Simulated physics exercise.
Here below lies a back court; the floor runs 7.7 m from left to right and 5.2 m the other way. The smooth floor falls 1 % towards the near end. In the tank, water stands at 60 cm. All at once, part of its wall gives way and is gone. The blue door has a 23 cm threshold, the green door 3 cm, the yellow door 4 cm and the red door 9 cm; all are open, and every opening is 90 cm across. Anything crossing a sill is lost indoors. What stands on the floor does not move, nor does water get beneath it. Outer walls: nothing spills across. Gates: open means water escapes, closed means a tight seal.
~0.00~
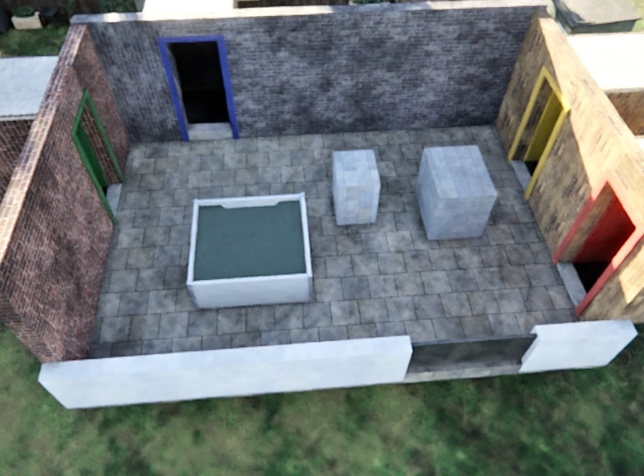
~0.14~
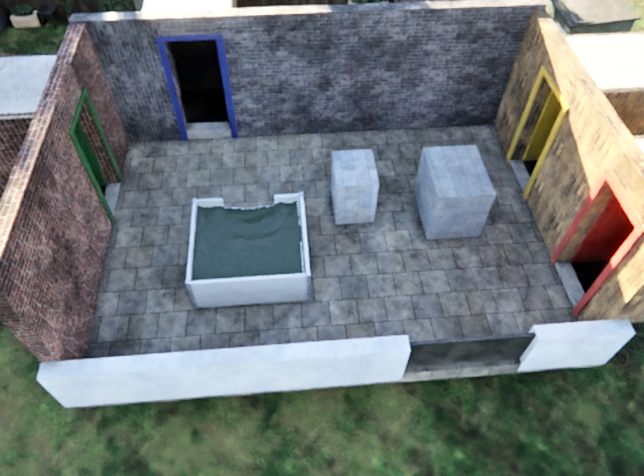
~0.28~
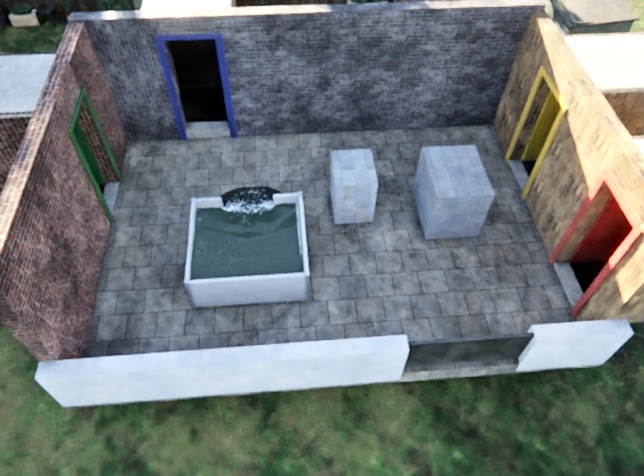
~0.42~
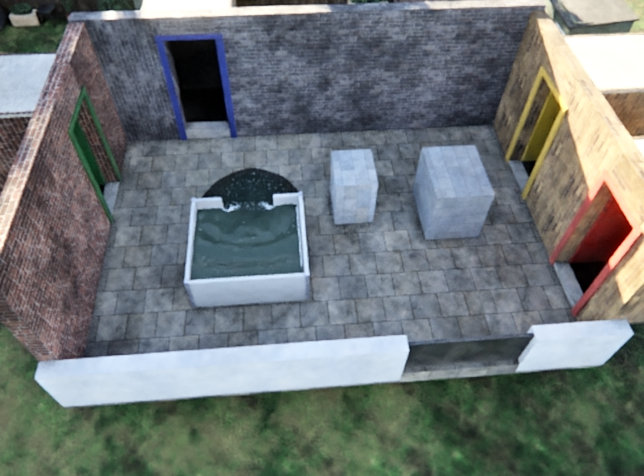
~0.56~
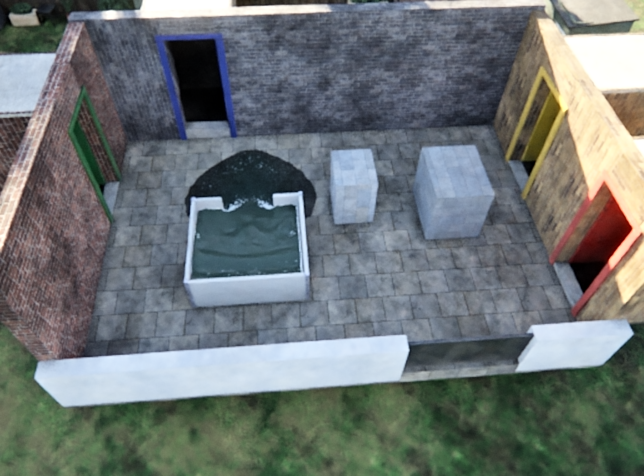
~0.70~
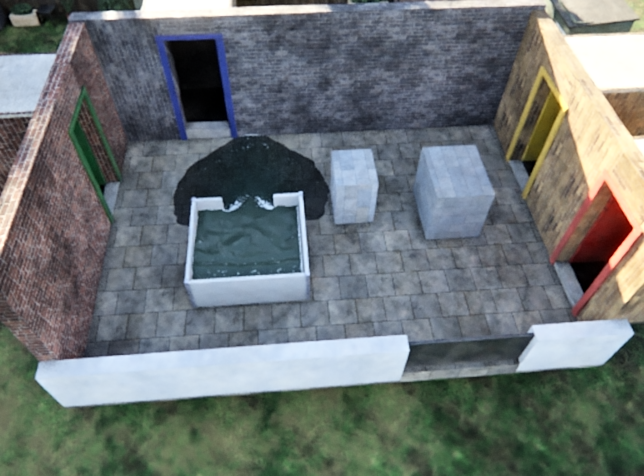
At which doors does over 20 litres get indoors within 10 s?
At the blue door the limit will not be crossed; at the green door the limit will be crossed; at the yellow door the limit will be crossed; at the red door the limit will not be crossed.
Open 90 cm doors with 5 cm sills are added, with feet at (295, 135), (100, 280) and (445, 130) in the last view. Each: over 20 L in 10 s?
In turn: Beyond it, short of it, short of it.
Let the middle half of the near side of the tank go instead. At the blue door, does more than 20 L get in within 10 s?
Blue: Falls short.
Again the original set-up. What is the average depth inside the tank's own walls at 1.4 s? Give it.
Mean depth: Some 40 cm.
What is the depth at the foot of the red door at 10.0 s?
About 2.5 cm deep.
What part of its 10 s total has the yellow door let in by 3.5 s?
Share: ~ 0 %.
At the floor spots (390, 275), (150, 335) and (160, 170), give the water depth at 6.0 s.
1, 4, 9 cm.
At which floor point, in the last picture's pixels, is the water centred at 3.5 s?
Its balance point sits around (261, 201).
After 1.4 s water covers 20 % of the floor and is deepest (34 cm) near (253, 219); blue door 23 cm at the sill, 0 L in, green door not reached, yellow door not reached, red door not reached.
After 2.2 s water covers 25 % of the floor and is deepest (29 cm) near (137, 144); blue door 20 cm at the sill, 0 L in, green door not reached, yellow door not reached, red door not reached.
After 3.5 s water covers 45 % of the floor and is deepest (19 cm) near (253, 219); blue door 13 cm at the sill, 1 L in, green door 7 cm at the sill, 5 L in, yellow door 5 cm at the sill, 0 L in, red door not reached.
After 6.0 s water covers 70 % of the floor and is deepest (12 cm) near (131, 378); blue door 9 cm at the sill, 1 L in, green door 6 cm at the sill, 31 L in, yellow door 9 cm at the sill, 36 L in, red door 2 cm at the sill, 0 L in.
After 10.0 s water covers 90 % of the floor and is deepest (9 cm) near (387, 359); blue door 5 cm at the sill, 1 L in, green door 5 cm at the sill, 52 L in, yellow door 6 cm at the sill, 64 L in, red door 2 cm at the sill, 0 L in.
